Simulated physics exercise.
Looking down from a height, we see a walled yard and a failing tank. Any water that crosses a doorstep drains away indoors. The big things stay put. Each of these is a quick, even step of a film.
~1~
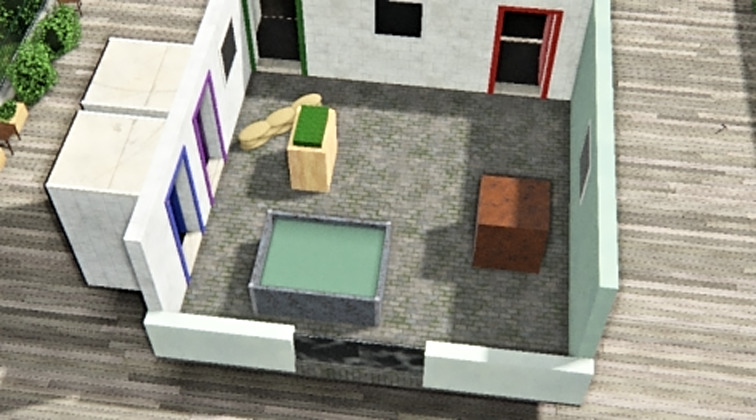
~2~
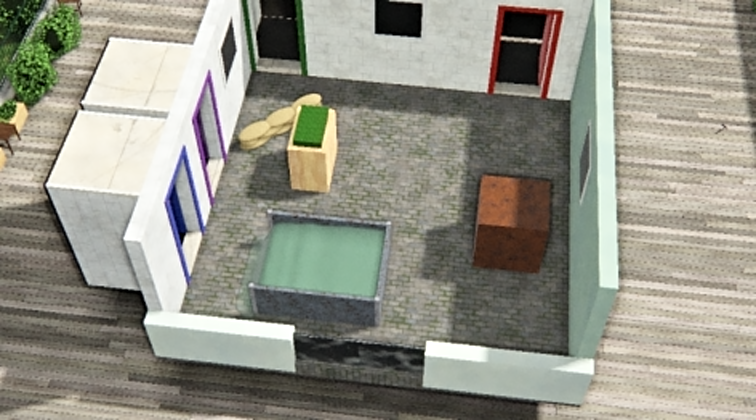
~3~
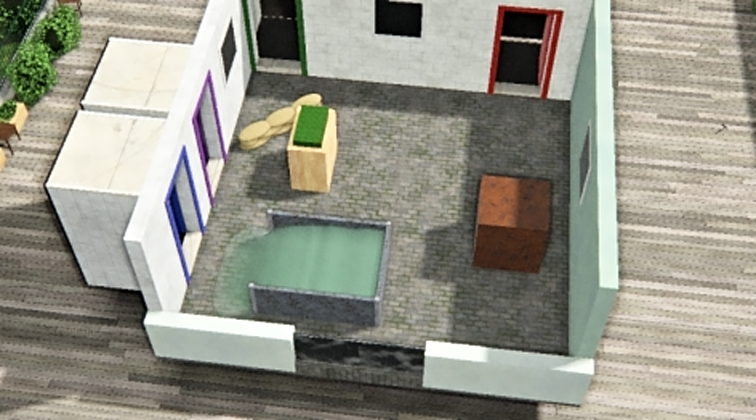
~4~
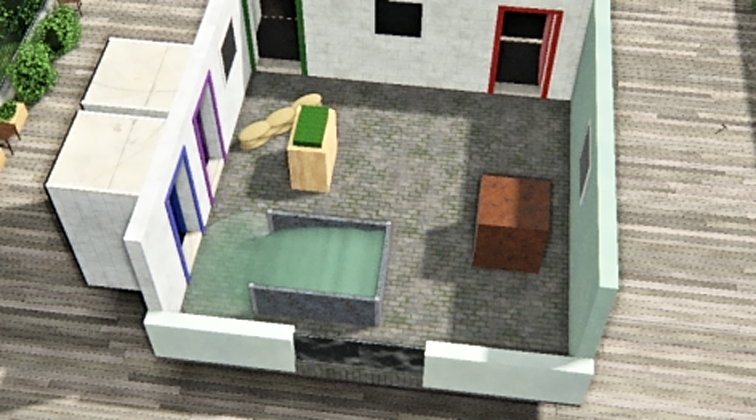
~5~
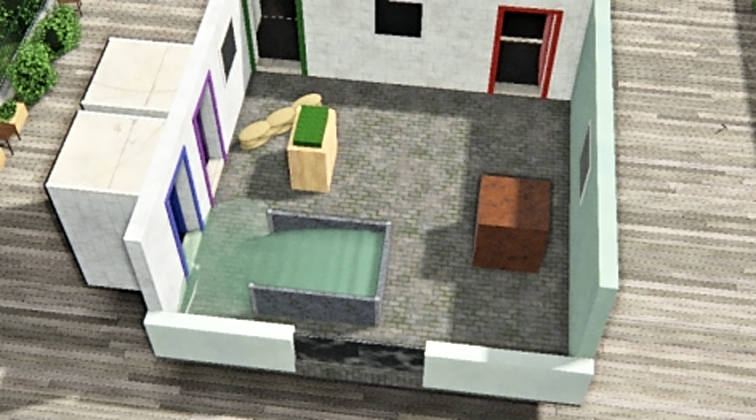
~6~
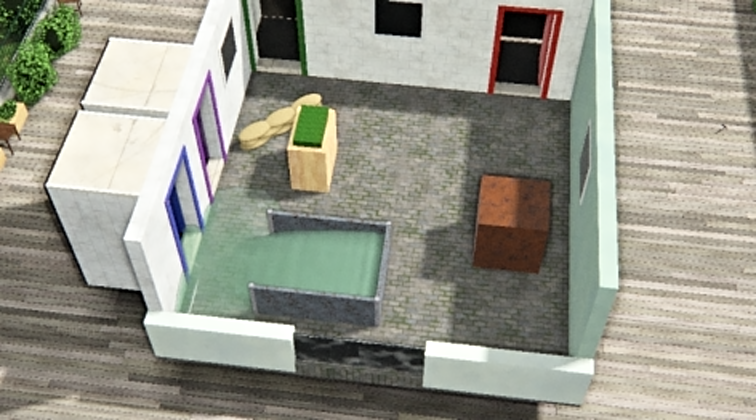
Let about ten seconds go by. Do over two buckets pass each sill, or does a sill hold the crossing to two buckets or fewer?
The blue door passes over two; the purple door holds it to two or fewer; the green door holds it to two or fewer; the red door holds it to two or fewer.
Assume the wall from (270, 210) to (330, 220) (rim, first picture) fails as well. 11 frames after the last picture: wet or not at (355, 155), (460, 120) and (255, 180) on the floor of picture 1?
Taken in turn they're swamped, swamped and swamped.
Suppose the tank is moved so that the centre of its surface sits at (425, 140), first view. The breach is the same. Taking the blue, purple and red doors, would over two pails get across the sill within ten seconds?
Blue falls short, purple falls short, red falls short.
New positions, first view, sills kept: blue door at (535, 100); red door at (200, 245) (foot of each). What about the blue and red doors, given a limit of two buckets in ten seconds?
I'd say blue falls short, while red overflows.
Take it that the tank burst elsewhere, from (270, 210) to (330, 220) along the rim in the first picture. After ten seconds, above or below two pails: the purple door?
Check on purple - it gets too much.
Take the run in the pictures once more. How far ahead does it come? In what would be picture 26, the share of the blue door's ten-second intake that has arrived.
Roughly 100 percent.
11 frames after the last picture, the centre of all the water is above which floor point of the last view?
My pick is pixel (265, 267).
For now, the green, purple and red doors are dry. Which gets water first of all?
That's the purple one.
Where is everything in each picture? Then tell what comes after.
Still water in the open tank at (322, 257), in the first frame.
The front is at (251, 315), out from the gap at (266, 266), in the second frame.
Water pours out at (266, 268) and has run to (235, 319), in the third frame.
The front is at (203, 235), out from the gap at (266, 269), in the fourth frame.
The front is at a hidden place, out from the gap at (266, 269), in the fifth frame.
The front is at (215, 195), out from the gap at (266, 269), in the sixth frame.
A moment on, water covers 15 % of the floor; the blue door far over two buckets in, the purple door wet at the sill, nothing in, the green door not reached, the red door not reached.
Next, water covers 25 % of the floor; the blue door far over two buckets in, the purple door wet at the sill, nothing in, the green door not reached, the red door not reached.
Then, water covers 40 % of the floor; the blue door far over two buckets in, the purple door wet at the sill, nothing in, the green door wet at the sill, nothing in, the red door not reached.
Later, water covers 70 % of the floor; the blue door far over two buckets in, the purple door wet at the sill, nothing in, the green door wet at the sill, nothing in, the red door wet at the sill, nothing in.
In the end, water covers 90 % of the floor; the blue door far over two buckets in, the purple door wet at the sill, nothing in, the green door wet at the sill, nothing in, the red door under two buckets in.
